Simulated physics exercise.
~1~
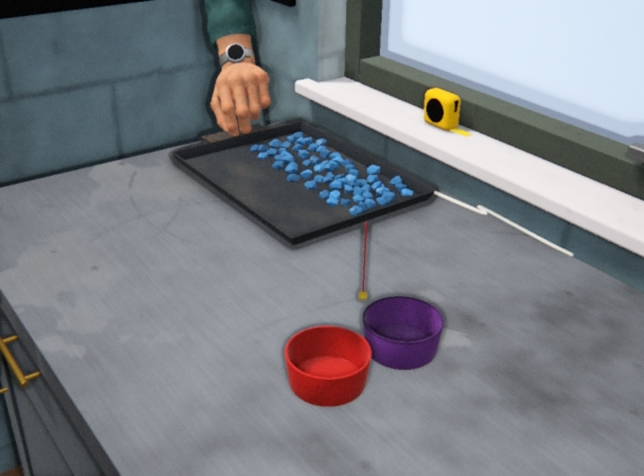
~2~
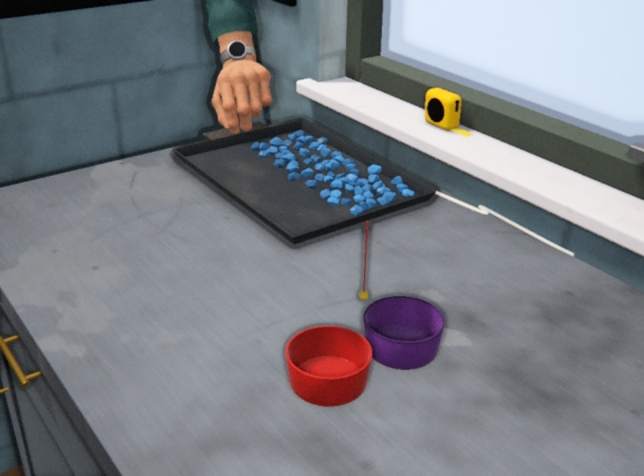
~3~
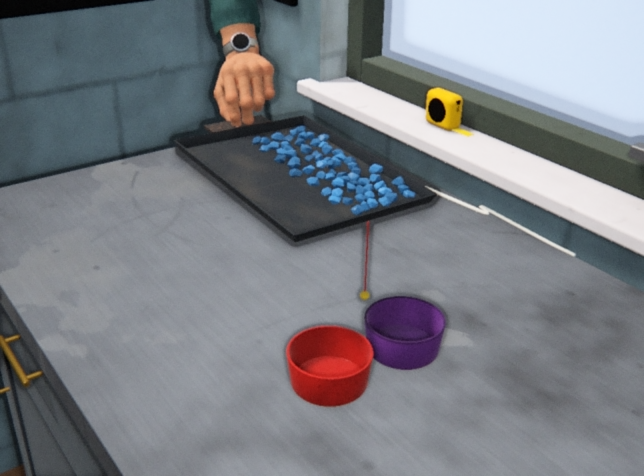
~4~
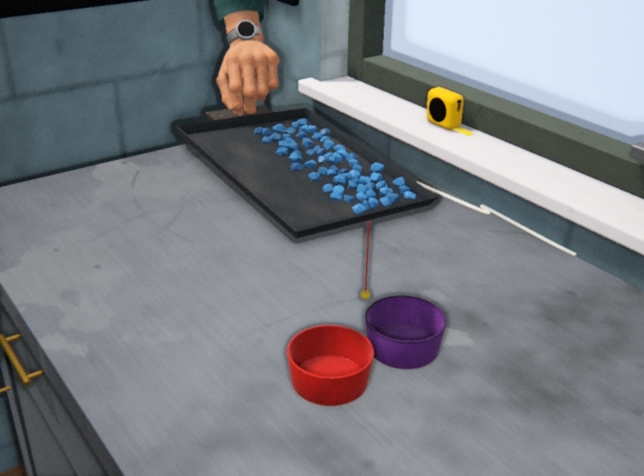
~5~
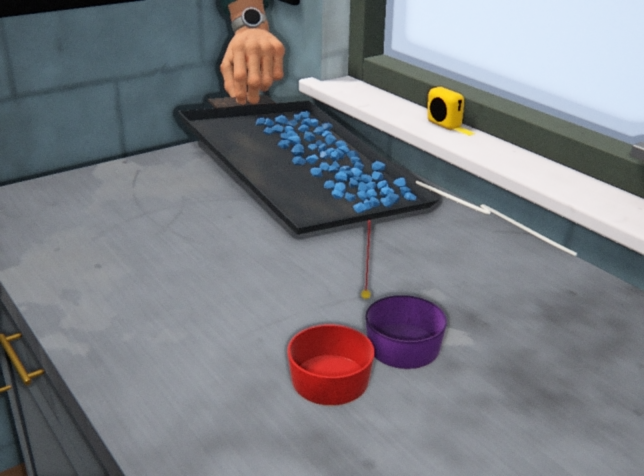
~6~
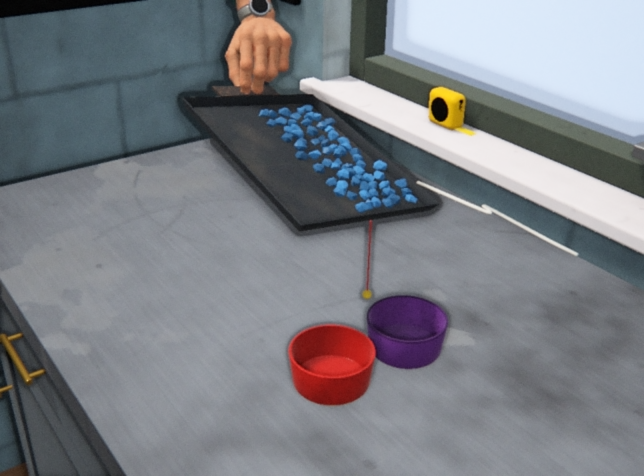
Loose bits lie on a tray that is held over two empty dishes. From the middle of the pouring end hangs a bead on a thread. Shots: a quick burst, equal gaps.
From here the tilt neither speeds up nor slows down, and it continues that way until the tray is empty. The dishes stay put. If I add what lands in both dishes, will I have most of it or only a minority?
Mostly spilled.
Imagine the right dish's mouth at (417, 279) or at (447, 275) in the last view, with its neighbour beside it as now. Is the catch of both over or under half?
The pair would catch the greater share the first time and the greater share the second time.
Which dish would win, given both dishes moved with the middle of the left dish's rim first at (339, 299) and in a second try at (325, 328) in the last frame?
It comes out as the one to the right in the first try and the one to the right in the second.
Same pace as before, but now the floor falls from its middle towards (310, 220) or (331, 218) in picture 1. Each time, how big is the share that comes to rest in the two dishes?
In turn, 70 percent and then 80 percent.
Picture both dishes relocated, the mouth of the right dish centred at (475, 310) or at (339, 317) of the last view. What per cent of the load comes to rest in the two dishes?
Trial 1 0%, trial 2 0%.
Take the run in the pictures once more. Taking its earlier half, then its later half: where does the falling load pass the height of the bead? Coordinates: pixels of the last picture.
It passes near (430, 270) first and then near (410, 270).
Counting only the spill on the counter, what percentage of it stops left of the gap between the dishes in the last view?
It comes to about 0 percent.
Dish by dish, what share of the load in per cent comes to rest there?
Left 0 %, right 0 %.
Shortly afterwards, tray tipped steeply; all but a few on the tray; a little in the air.
Next, tray tipped right over; only a few in the right dish; all but a few outside both.
Some moments later, tray tipped past a quarter turn; only a few in the right dish; all but a few outside both.
In the end, tray tipped past a quarter turn; none at all in the left dish; only a few in the right dish; all but a few outside both.
